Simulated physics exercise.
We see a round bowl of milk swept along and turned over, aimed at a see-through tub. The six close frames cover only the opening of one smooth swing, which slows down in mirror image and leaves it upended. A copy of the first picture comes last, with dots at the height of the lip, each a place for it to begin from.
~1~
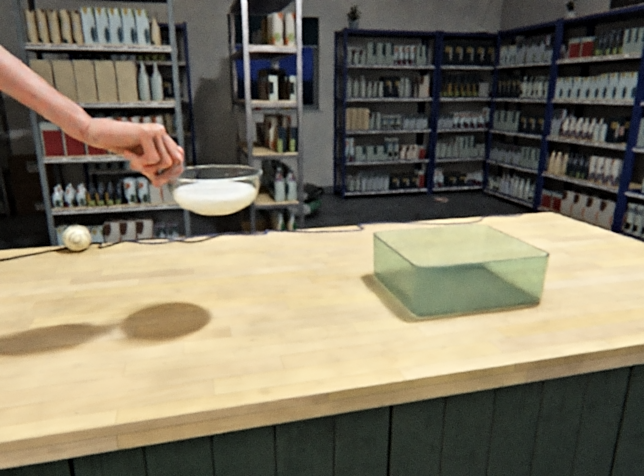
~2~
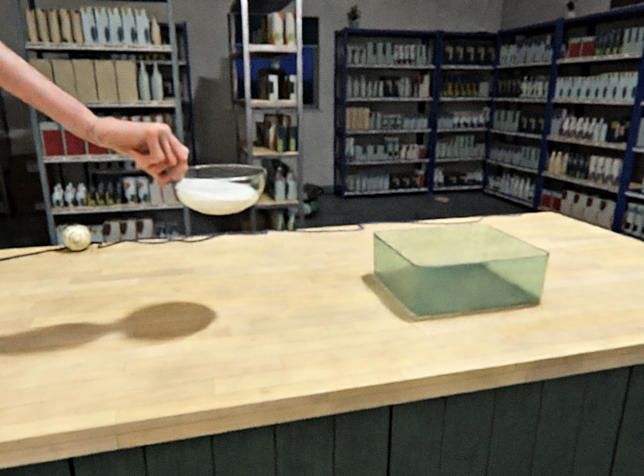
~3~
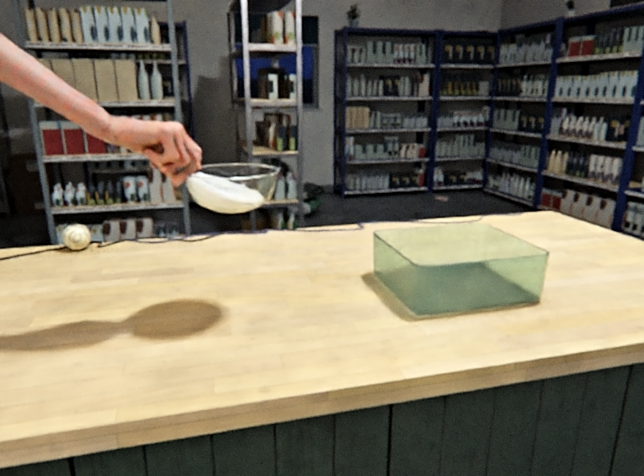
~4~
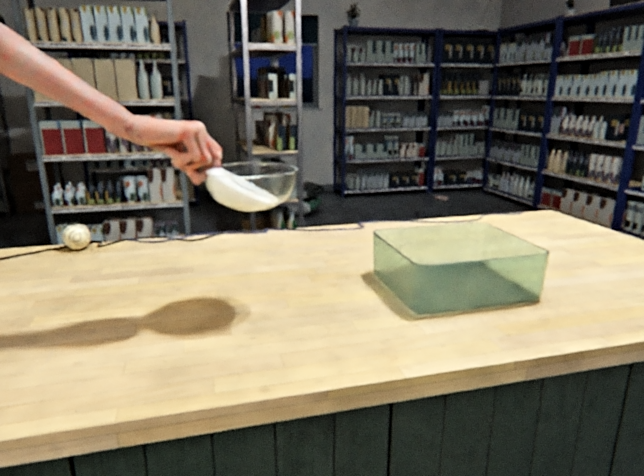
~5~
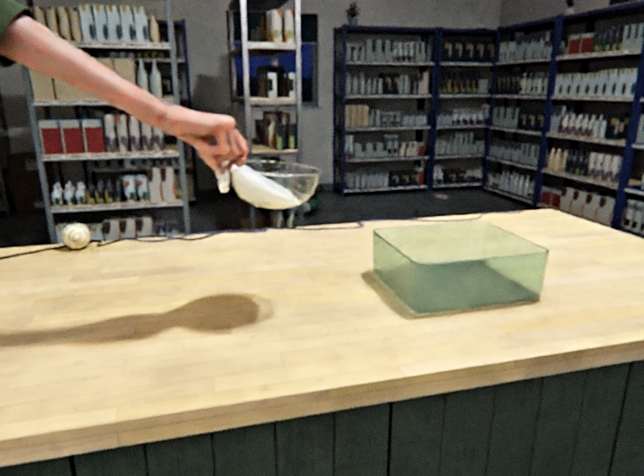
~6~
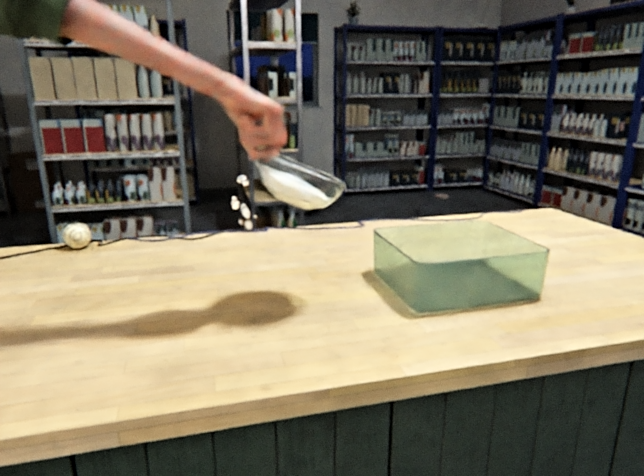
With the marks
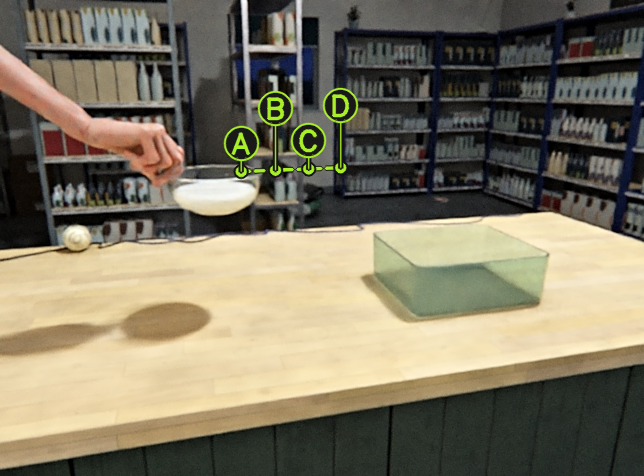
On a wooden counter, a hand sweeps a bowl rightward and tilts it as milk spills behind.
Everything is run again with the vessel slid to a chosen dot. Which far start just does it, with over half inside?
Use spot A.
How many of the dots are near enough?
All of the four.
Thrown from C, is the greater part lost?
No, that is safe.
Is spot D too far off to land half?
No.
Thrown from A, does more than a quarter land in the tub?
Yes.
On the marked copy, A at (241, 171); B at (275, 170); C at (308, 168); D at (340, 167).
With A, about 66 % lands in the tub, 25 % falls short and 10 % goes beside or beyond.
With B, about 76 % lands in the tub, 8 % falls short and 16 % goes beside or beyond.
With C, about 87 % lands in the tub, 9 % falls short and 4 % goes beside or beyond.
With D, about 82 % lands in the tub, 9 % falls short and 9 % goes beside or beyond.
